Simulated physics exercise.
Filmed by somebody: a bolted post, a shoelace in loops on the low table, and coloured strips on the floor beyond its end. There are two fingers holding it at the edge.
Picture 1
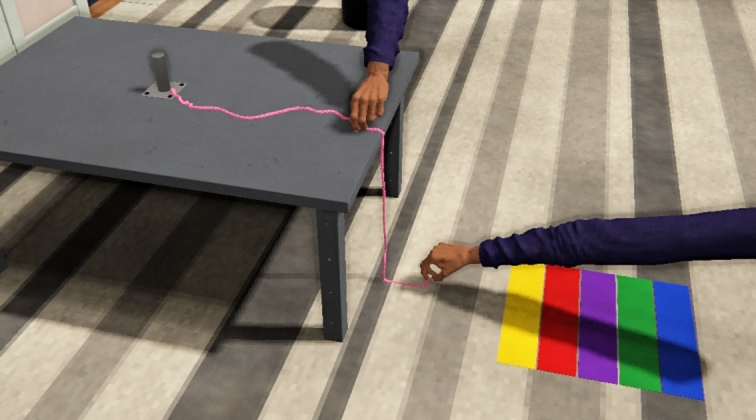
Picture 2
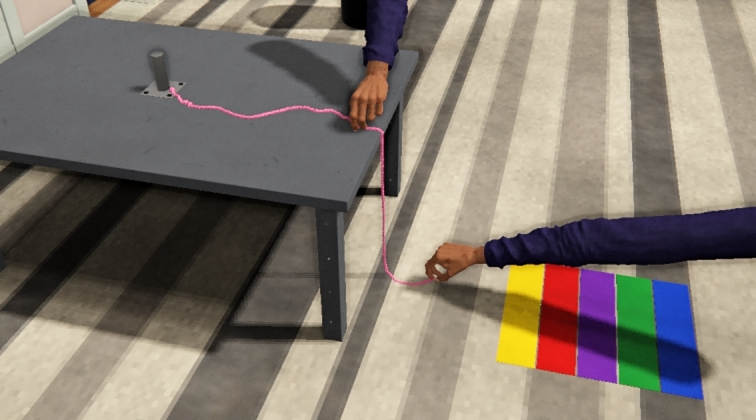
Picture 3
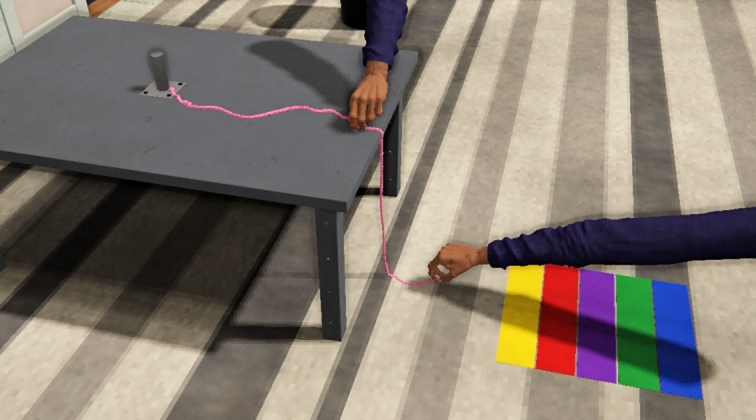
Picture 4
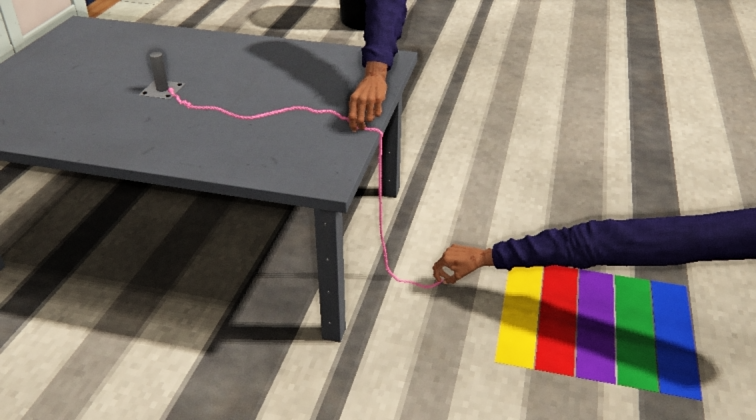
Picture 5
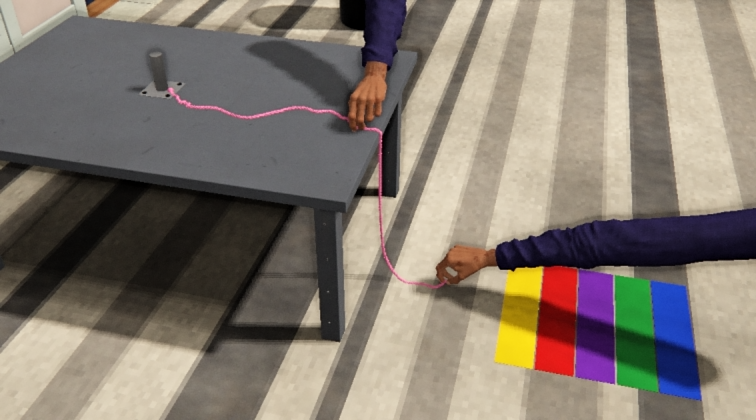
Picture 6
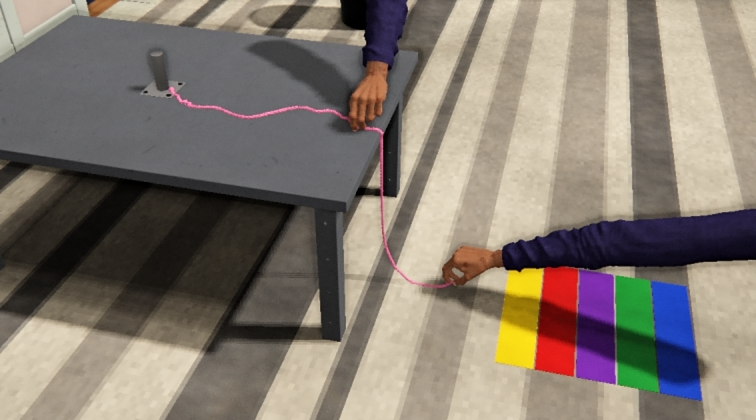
Pink cord hanging off a grey table being drawn slowly right by one hand toward coloured strips, another hand pinning it at the edge.
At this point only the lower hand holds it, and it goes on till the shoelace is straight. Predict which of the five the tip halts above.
I expect it over the purple strip.
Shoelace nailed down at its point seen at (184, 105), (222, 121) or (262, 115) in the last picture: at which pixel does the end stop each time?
Per try (px, approx.): (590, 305); (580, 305); (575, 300).
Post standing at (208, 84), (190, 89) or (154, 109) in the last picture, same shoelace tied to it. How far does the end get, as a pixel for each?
In pixels, the answers are (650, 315), (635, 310) and (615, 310).
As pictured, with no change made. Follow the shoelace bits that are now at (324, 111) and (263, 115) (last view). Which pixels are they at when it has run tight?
(354, 123) and (293, 112), roughly.
Early on, end near (546, 297); over red.
Midway, end near (581, 303); over purple.
At the end of the slack, end near (603, 307); over purple. Over purple.
